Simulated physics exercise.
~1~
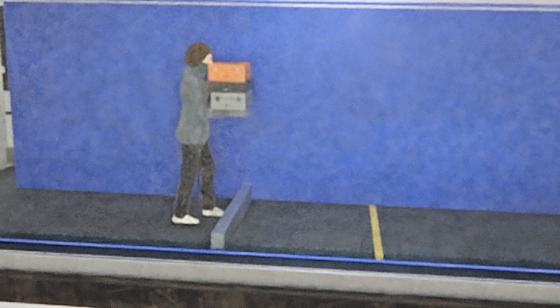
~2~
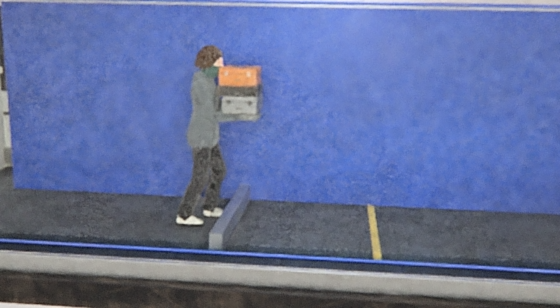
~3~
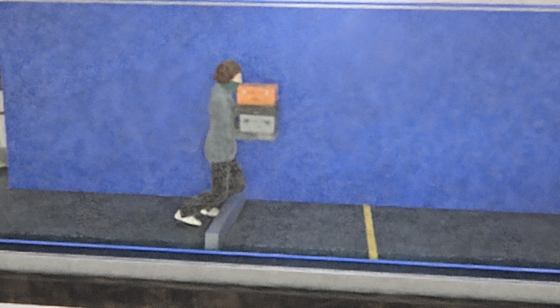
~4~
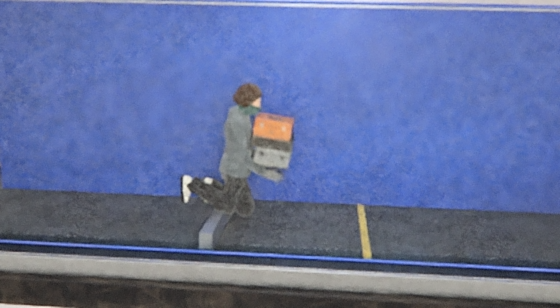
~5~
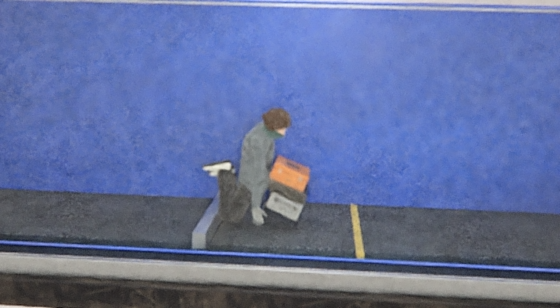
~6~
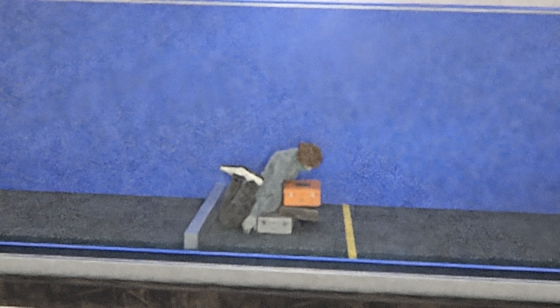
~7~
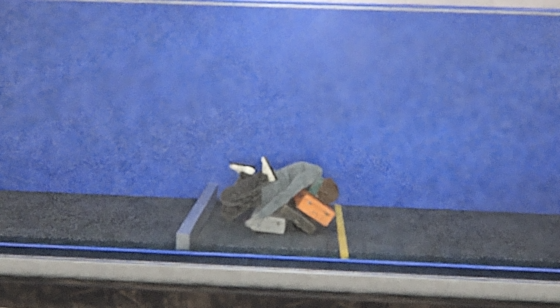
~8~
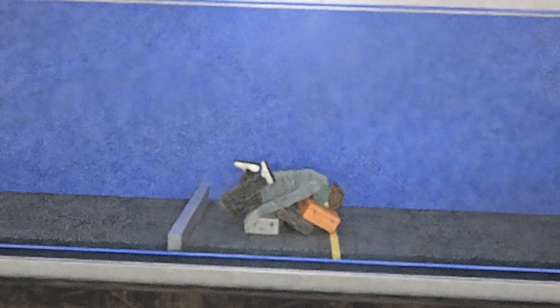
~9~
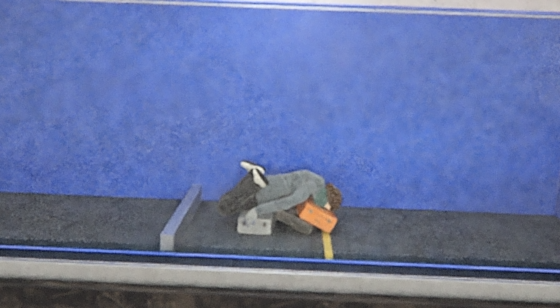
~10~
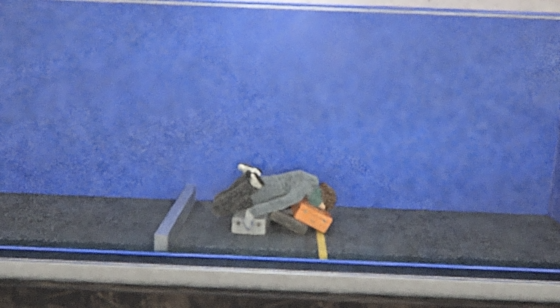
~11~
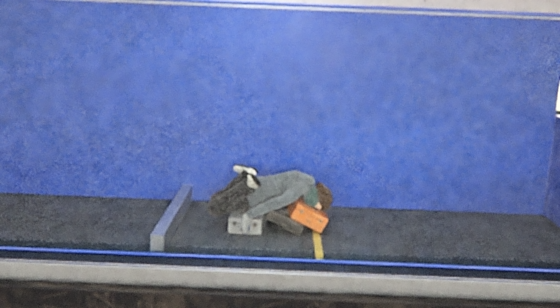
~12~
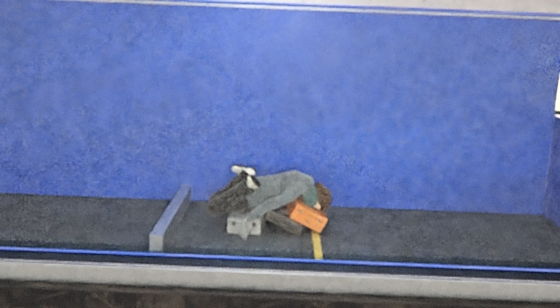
Person carrying three stacked toolboxes pitching forward over a low rail, collapsing onto them and lying still, the boxes short of a yellow line.
